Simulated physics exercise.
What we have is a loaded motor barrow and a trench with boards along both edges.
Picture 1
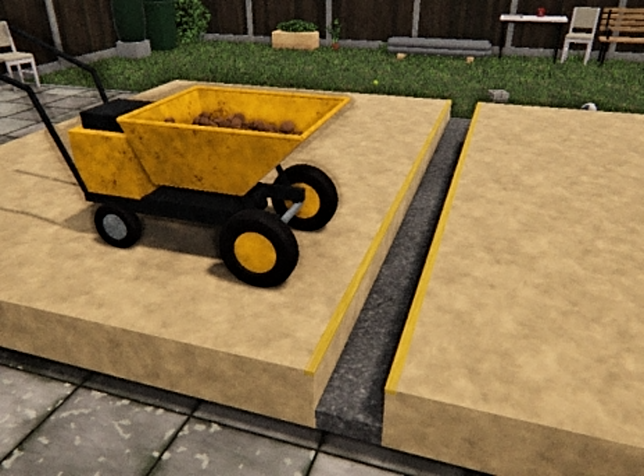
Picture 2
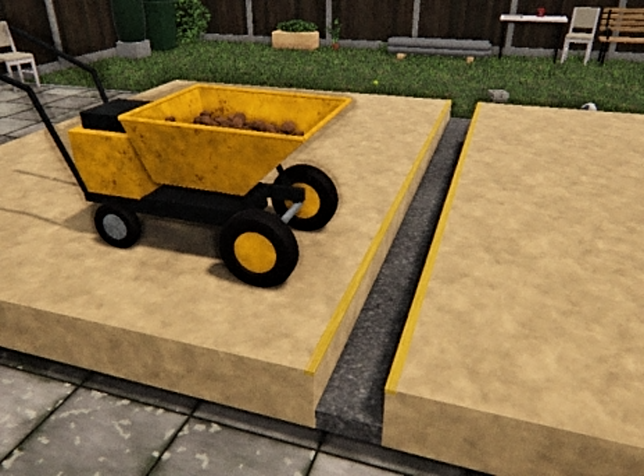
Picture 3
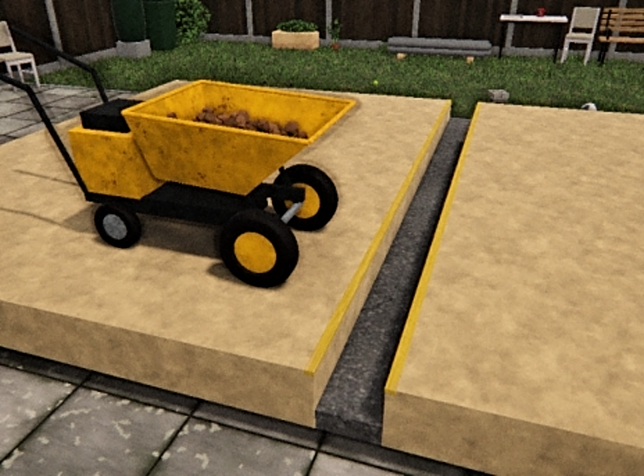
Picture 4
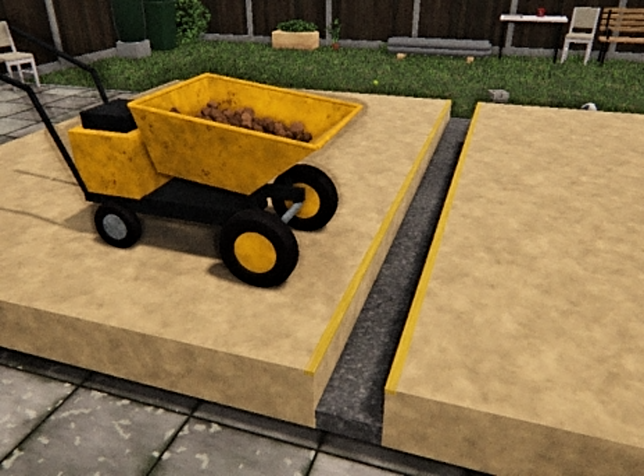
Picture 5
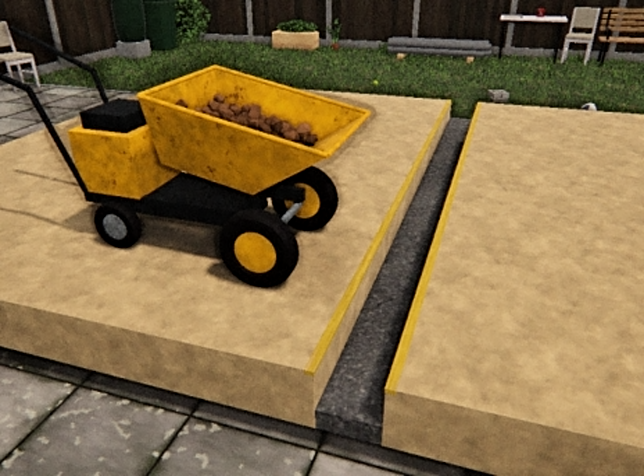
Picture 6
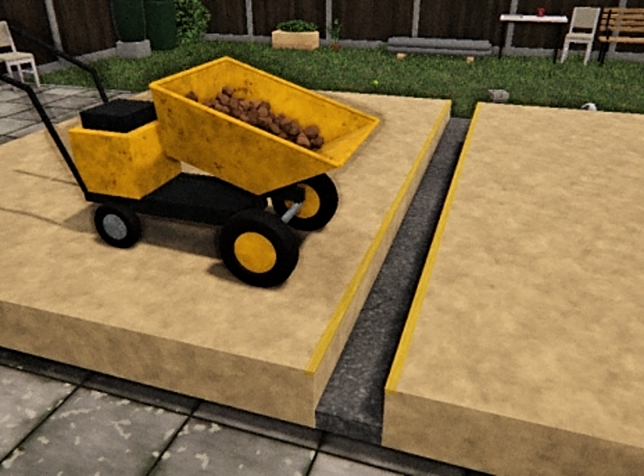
In this clip, a yellow motor barrow loaded with brown clods stands still on a tan surface left of a narrow dark trench edged with yellow, and its skip gradually tilts toward the right, its back end rising.
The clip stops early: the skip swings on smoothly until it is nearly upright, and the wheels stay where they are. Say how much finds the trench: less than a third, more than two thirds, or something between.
The trench takes from one third to two thirds.
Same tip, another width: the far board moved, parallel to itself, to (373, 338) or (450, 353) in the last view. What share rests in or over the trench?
About 0 and 100 per cent.
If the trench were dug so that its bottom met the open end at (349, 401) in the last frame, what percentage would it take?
Near 40 %.
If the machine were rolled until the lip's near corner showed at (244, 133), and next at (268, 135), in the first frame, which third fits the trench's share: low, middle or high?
At the first place more than two thirds, at the second over two thirds.
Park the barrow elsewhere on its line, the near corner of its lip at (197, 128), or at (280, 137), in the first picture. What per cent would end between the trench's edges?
About 50 and 80 per cent.
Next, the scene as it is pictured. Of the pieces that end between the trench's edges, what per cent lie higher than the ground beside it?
Some 0 per cent.
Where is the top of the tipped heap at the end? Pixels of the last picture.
Around (457, 268).
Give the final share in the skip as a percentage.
About 0 per cent.
Soon, skip tipped steeply; all in the skip.
A while on, skip tipped right over; most in the skip; a small part in or heaped over the trench; about a quarter beyond it; a stray few falling.
Towards the end, skip tipped right over; a stray few in the skip; about half in or heaped over the trench; about half beyond it.
Finally, skip tipped right over; about half in or heaped over the trench; about half beyond it.
